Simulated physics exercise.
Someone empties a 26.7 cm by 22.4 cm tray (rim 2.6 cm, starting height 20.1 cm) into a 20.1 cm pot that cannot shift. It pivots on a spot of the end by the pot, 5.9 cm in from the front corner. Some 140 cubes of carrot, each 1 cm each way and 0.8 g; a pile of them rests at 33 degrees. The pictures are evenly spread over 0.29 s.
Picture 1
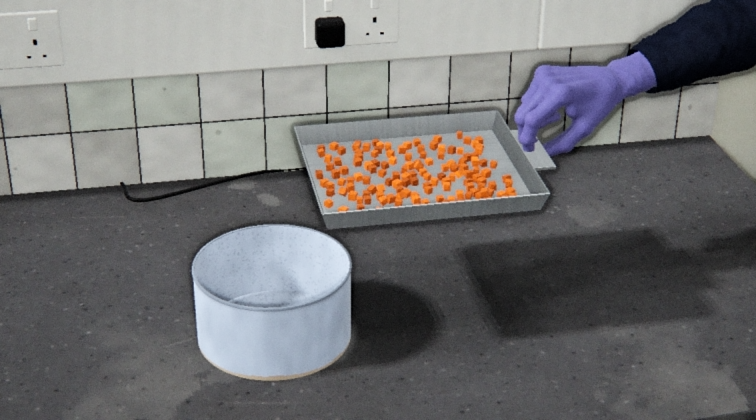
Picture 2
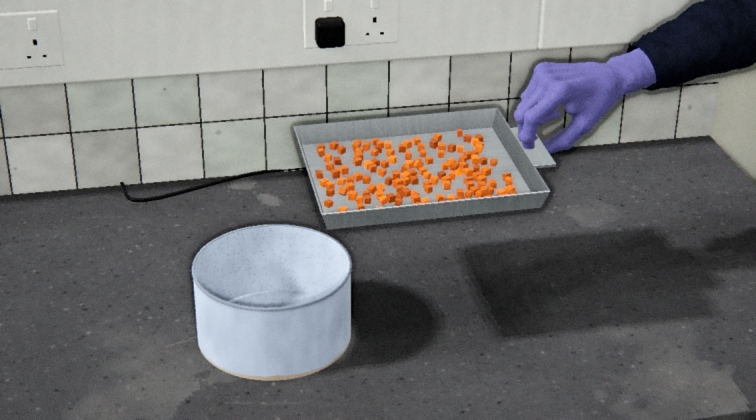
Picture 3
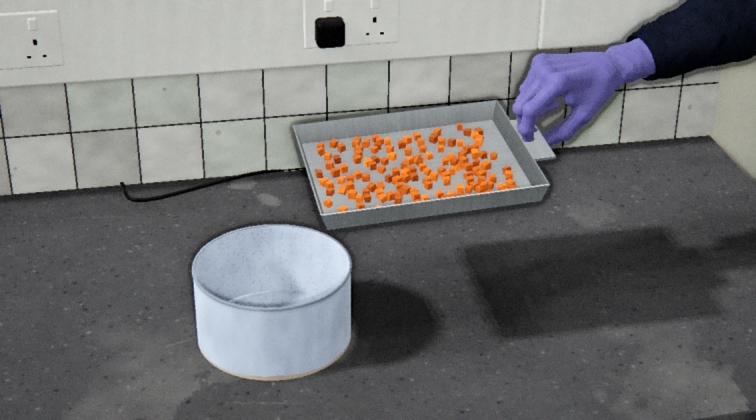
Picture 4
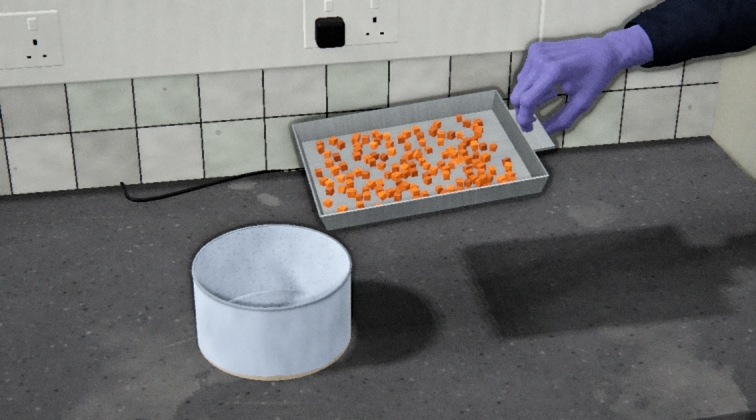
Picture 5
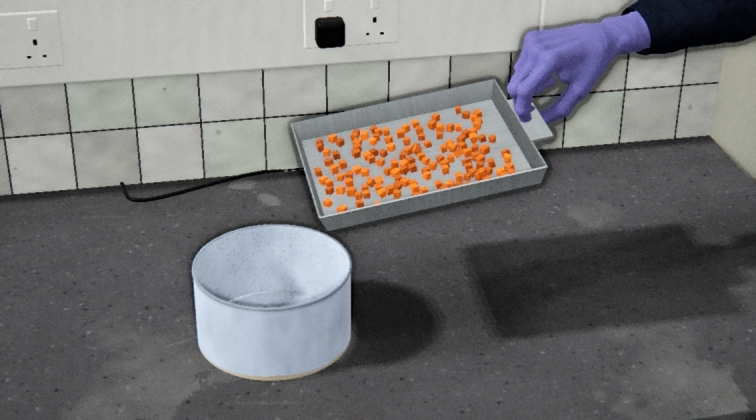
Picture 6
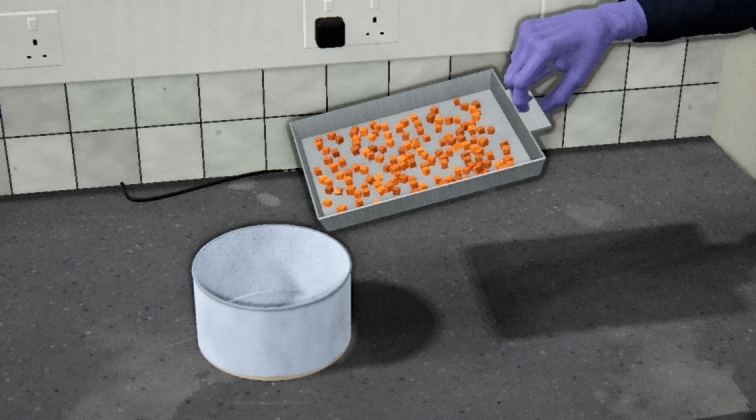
A purple-gloved hand slowly raising the right end of a grey tray of orange cubes above a dark worktop, beside a white pot.
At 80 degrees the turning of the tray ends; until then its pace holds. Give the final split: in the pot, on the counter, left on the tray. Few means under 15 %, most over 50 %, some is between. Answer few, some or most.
In the pot: Some; on the counter: Few; left on the tray: Most.
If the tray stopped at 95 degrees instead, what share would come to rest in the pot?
Then about 95 per cent.
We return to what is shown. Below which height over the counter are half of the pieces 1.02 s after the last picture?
About 22 cm.
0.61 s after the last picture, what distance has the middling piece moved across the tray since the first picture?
About 7 cm.
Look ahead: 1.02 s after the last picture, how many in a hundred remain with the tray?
Some 85 per cent of the load.
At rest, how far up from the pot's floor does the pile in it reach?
Roughly 1.0 cm.
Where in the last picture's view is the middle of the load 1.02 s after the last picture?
Near (314, 182).
Then, 0.61 s after the last picture, tilt 44 degrees; the tray holds 100 %, the pot 0 %.
Then, 1.02 s after the last picture, tilt 65 degrees; the tray holds 85 %, the pot 10 %.
Then, 1.51 s after the last picture, tilt 80 degrees; the tray holds 75 %, the pot 25 %.
In the end, pot 30 %, counter 0 %, tray 70 %.
